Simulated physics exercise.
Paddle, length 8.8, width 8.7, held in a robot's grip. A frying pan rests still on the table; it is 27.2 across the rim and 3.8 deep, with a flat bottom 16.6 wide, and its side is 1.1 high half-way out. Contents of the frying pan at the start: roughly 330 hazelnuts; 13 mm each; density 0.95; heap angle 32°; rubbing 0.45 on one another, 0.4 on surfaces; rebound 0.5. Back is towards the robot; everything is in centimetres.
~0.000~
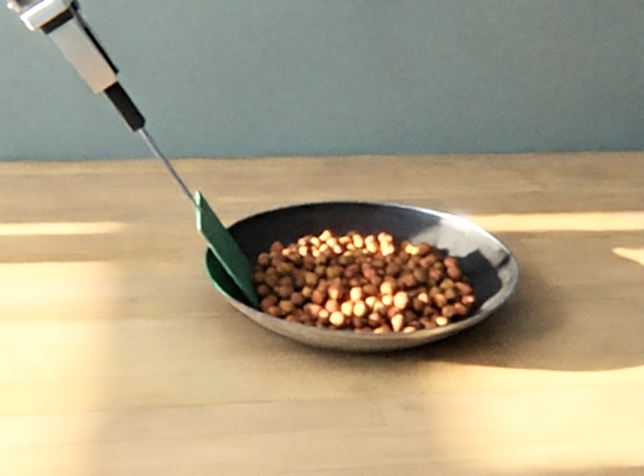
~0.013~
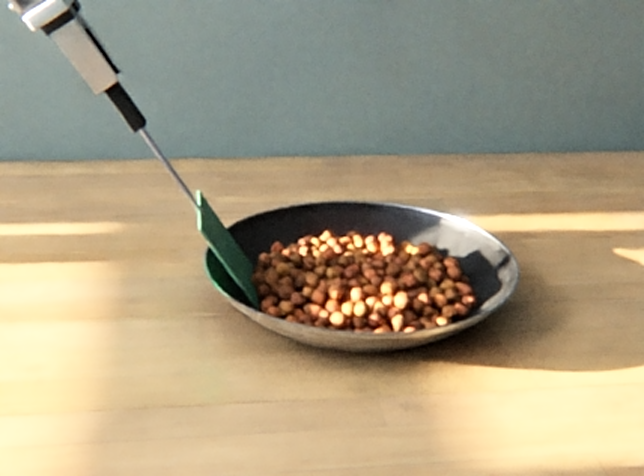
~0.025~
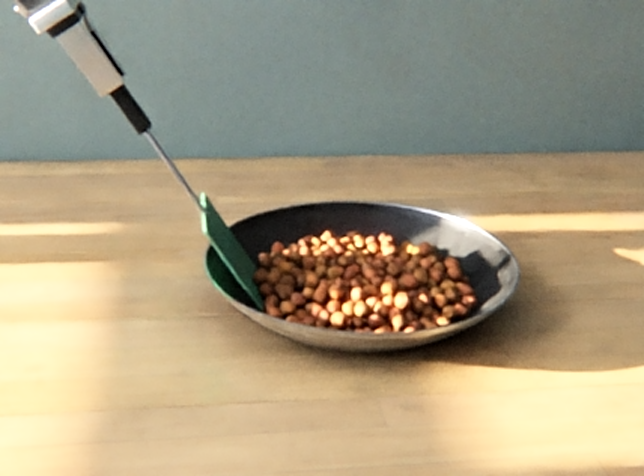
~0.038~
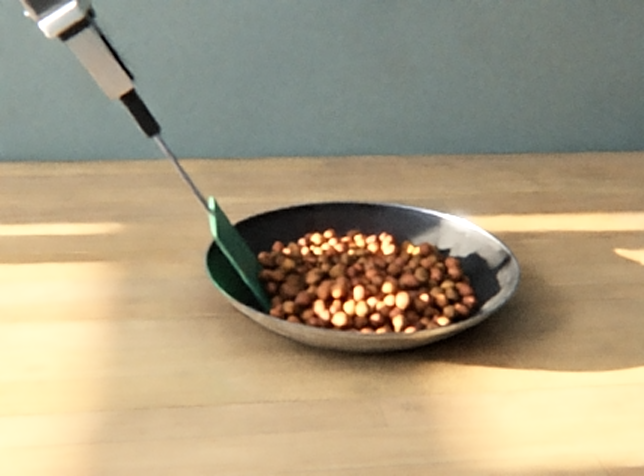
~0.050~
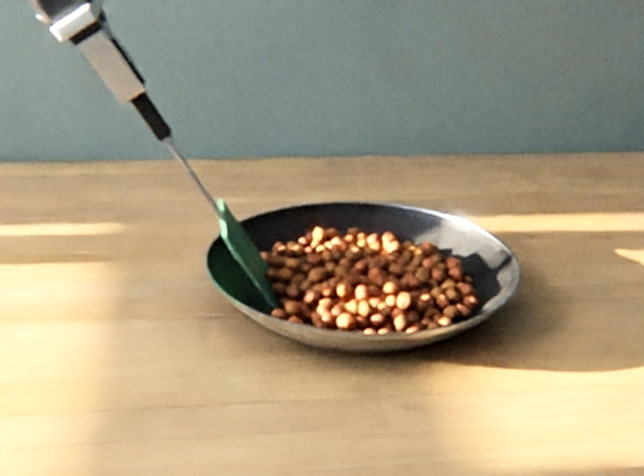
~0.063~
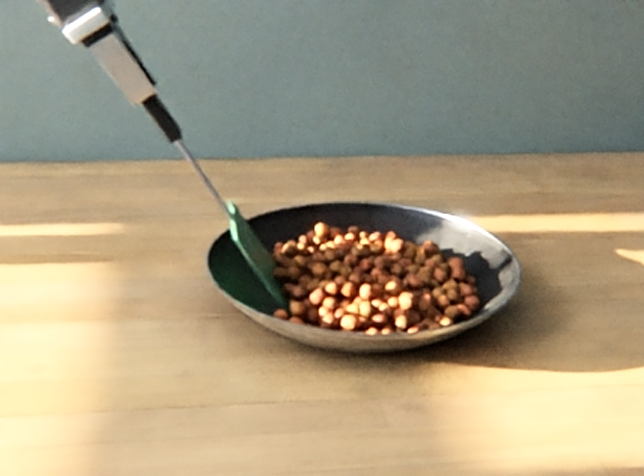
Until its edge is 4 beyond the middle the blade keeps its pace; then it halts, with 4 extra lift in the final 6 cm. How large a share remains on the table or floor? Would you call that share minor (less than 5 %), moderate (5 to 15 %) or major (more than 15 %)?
I would call it minor.
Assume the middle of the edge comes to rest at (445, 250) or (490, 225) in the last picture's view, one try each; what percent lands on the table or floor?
Close to 10 and close to 30 per cent, respectively.
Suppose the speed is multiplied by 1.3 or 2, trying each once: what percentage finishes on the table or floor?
Estimates, in order: 0 % and 15 %.
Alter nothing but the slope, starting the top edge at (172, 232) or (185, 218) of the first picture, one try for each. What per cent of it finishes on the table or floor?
Close to 0 and 0 percent respectively.
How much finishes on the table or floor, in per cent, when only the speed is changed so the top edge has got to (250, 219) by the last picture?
Expect about 10 per cent there.
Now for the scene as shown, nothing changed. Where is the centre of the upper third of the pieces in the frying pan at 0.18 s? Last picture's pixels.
I'd put it close to (394, 265).
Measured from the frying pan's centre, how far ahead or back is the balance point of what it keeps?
Ahead, by about 4.0 cm.
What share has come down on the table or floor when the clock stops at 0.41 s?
It works out to about 0 in a hundred.
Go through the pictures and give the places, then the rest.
The first frame shows the paddle top edge at (198, 209), sloping 58°; upper third of the load around (362, 276), from x 255 to 470, top at y 235; 332 in the frying pan.
The second frame shows the paddle top edge at (199, 209), sloping 58°; upper third of the load around (362, 276), from x 255 to 470, top at y 235.
The third frame shows the paddle top edge at (204, 211), sloping 58°; upper third of the load around (361, 276), from x 260 to 470, top at y 235.
The fourth frame shows the paddle top edge at (212, 215), sloping 58°; upper third of the load around (359, 275), from x 265 to 470, top at y 235.
The fifth frame shows the paddle top edge at (222, 217), sloping 58°; upper third of the load around (353, 274), from x 265 to 470, top at y 235.
The sixth frame shows the paddle top edge at (232, 219), sloping 58°; upper third of the load around (356, 273), from x 265 to 470, top at y 230; 332 in the frying pan.
After 0.12 s, sloping 58°, highest piece 4 above the table; 332 in the frying pan.
After 0.18 s, sloping 58°, highest piece 6 above the table; 332 in the frying pan.
After 0.41 s, sloping 58°, highest piece 5 above the table; 332 in the frying pan.
After 1.46 s, sloping 58°, highest piece 4 above the table; 331 in the frying pan, 1 on the table or floor.
In the end, 331 in the frying pan, 1 on the table or floor. That is 0 % on the table or floor.
